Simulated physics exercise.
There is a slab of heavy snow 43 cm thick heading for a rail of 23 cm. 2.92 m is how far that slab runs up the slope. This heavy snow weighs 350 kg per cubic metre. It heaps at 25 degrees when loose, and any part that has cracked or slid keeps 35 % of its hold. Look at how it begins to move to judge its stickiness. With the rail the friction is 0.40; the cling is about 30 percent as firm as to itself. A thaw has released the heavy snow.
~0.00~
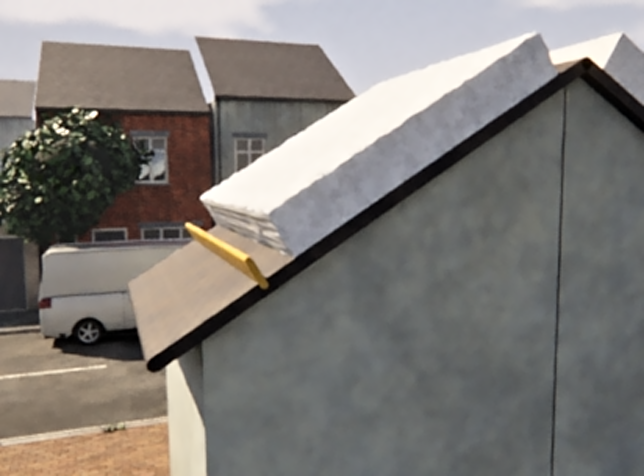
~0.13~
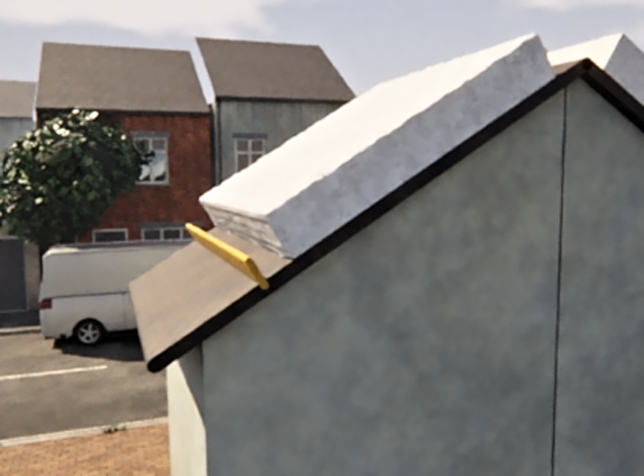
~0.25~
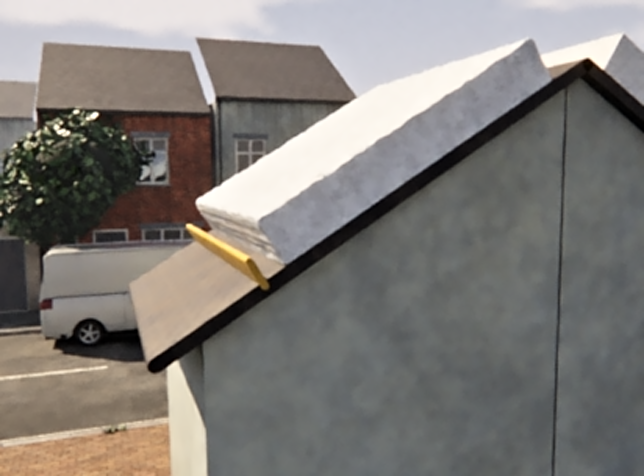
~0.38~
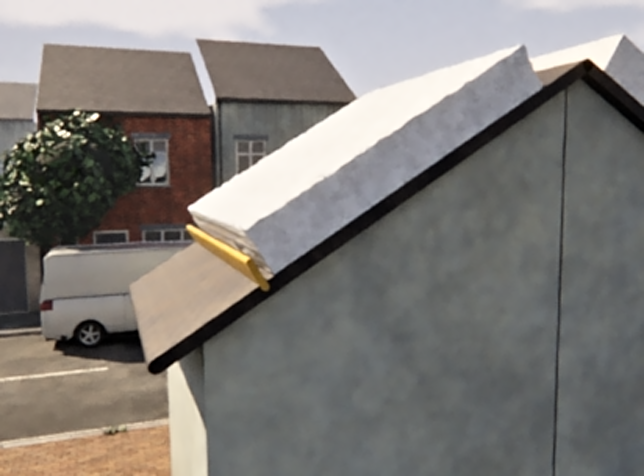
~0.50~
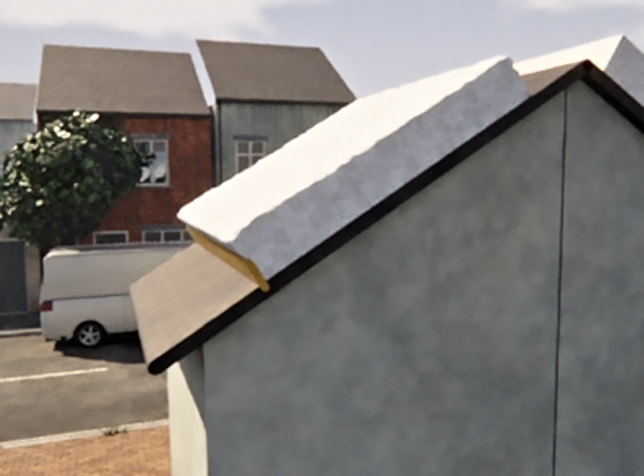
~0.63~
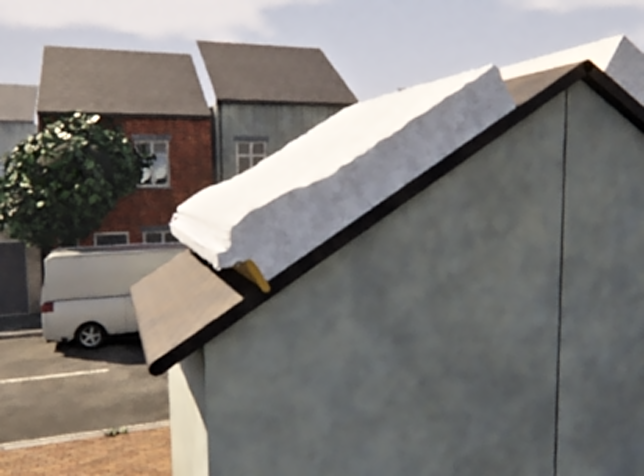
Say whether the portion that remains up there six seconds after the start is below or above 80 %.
I would say below.
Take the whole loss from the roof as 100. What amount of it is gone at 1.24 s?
Close to 10 percent.
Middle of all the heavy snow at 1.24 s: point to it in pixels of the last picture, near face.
Roughly pixel (313, 214) on the near face.
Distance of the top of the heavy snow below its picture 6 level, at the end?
The top ends up roughly 0.5 m below where it was in the last picture.
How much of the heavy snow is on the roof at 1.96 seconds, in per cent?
About 75 percent.
By 1.24 s, 96 % of the snow is on the roof.
By 1.96 s, 76 % of the snow is on the roof.
By 2.68 s, 66 % of the snow is on the roof.
By 3.40 s, 66 % of the snow is on the roof.
By 6.00 s, at the end, 65 % of the snow is on the roof.
